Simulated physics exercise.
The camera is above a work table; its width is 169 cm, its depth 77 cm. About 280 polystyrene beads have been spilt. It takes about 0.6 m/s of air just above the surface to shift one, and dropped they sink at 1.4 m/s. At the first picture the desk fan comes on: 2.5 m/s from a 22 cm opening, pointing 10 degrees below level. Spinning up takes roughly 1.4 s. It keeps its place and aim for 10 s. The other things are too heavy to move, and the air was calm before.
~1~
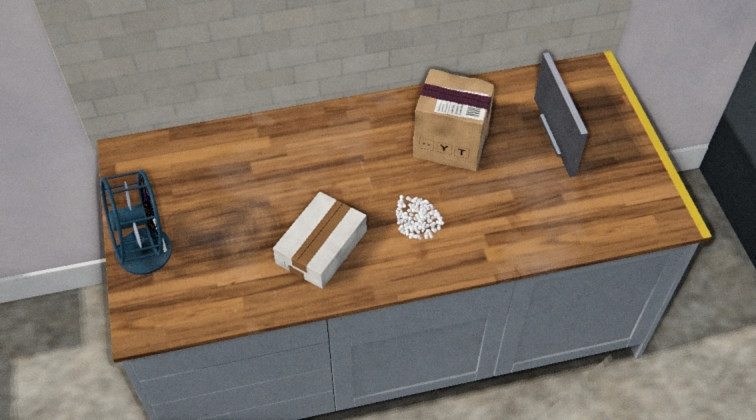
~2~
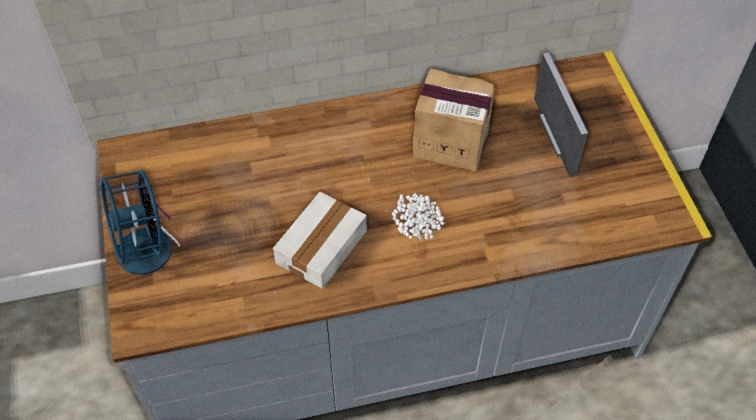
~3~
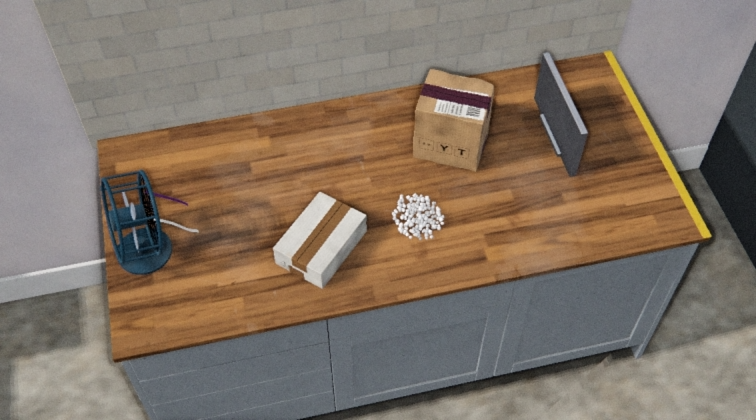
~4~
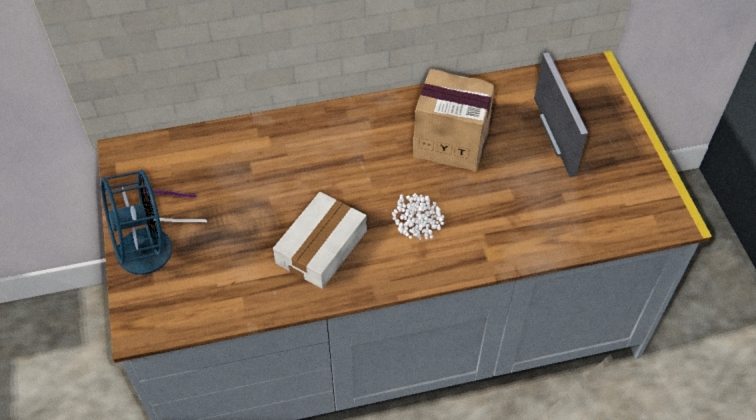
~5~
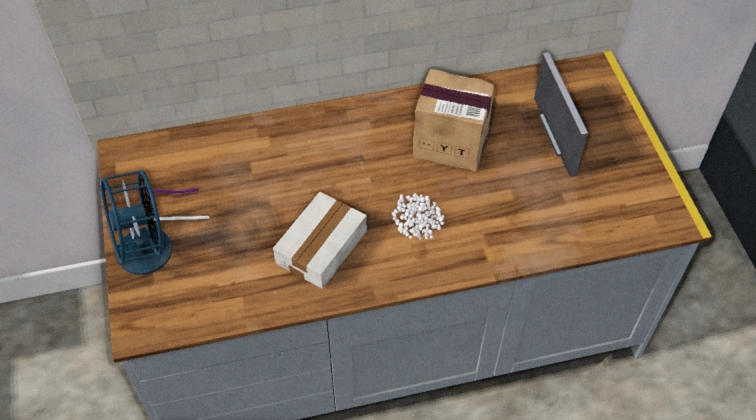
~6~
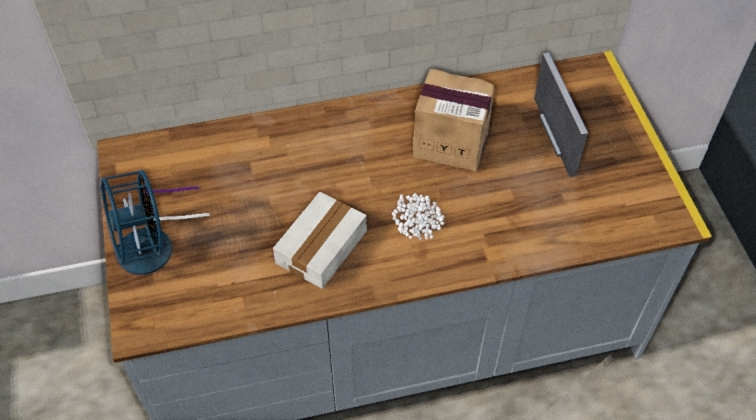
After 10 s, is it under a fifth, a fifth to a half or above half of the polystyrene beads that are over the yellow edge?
By then under a fifth are over the yellow edge.
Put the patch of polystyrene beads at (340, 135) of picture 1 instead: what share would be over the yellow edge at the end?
It would be near 70 %.
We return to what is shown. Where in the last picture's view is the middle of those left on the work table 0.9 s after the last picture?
Near (440, 261).
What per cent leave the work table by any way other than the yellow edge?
About 20 %.
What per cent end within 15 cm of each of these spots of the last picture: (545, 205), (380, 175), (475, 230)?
In turn about 0 %, 0 %, 10 %.
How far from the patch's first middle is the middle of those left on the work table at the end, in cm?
About 15 cm.
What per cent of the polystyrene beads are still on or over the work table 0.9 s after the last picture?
About 100 %.
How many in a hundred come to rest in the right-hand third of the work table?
About 0 %.
Then, 0.9 s after the last picture, 0 % are over the yellow edge; the middle of those still in play is near (440, 261); 2 % have settled or left.
Then, 2.1 s after the last picture, 0 % are over the yellow edge; the middle of those still in play is near (440, 261); 12 % have settled or left.
Then, 4.4 s after the last picture, 0 % are over the yellow edge; the middle of those still in play is near (434, 260); 25 % have settled or left.
Then, 8.9 s after the last picture, at the end, 0 % are over the yellow edge; the middle of those still in play is near (432, 261).
